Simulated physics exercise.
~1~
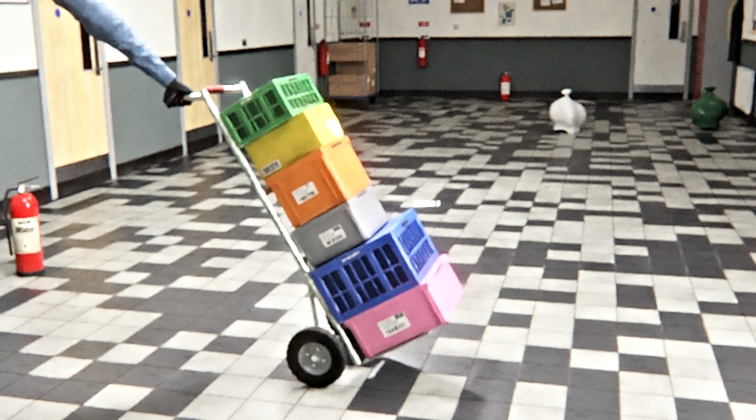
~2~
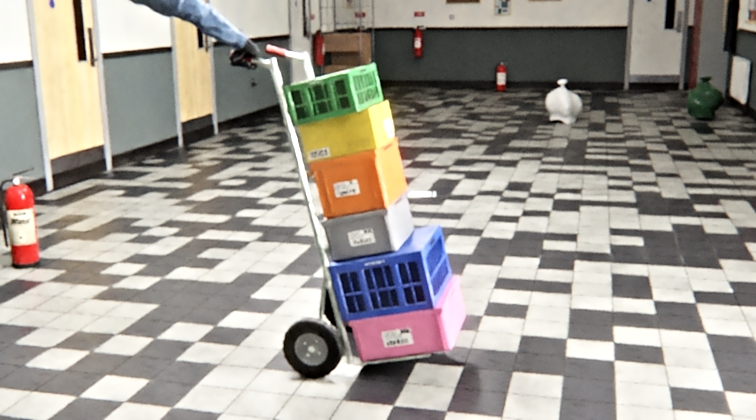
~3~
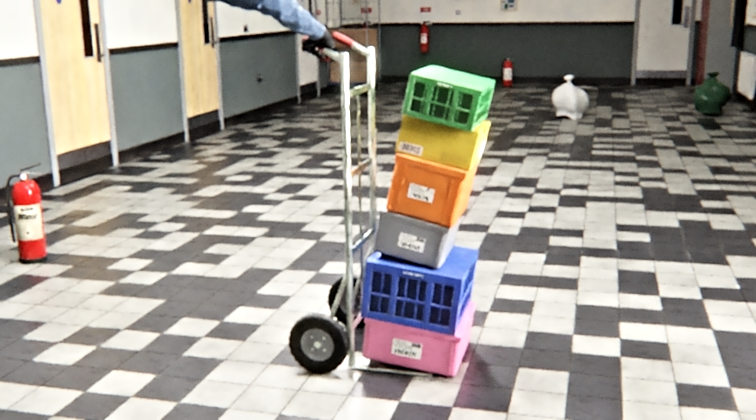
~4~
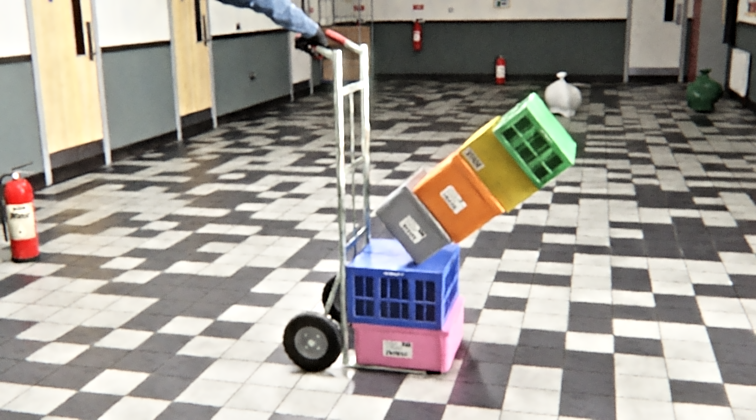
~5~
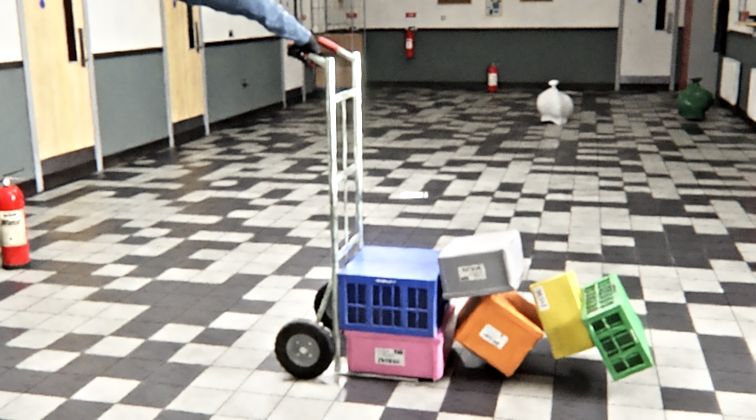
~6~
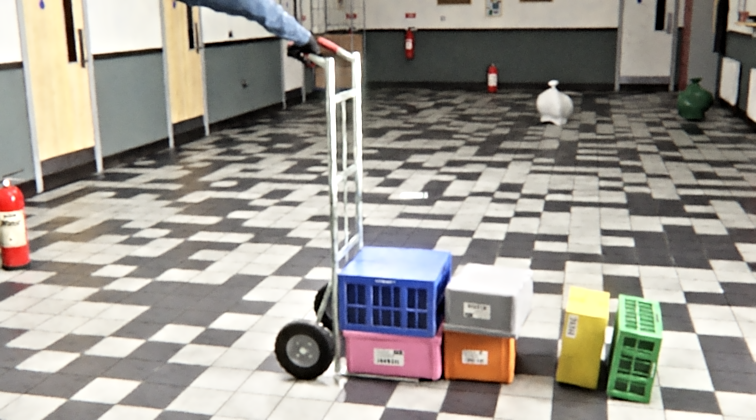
A gloved hand swung a tilted hand truck upright, and the top four boxes of its leaning stack toppled off to the right, ending with grey resting on orange and yellow and green on the floor, while blue and pink stayed stacked.
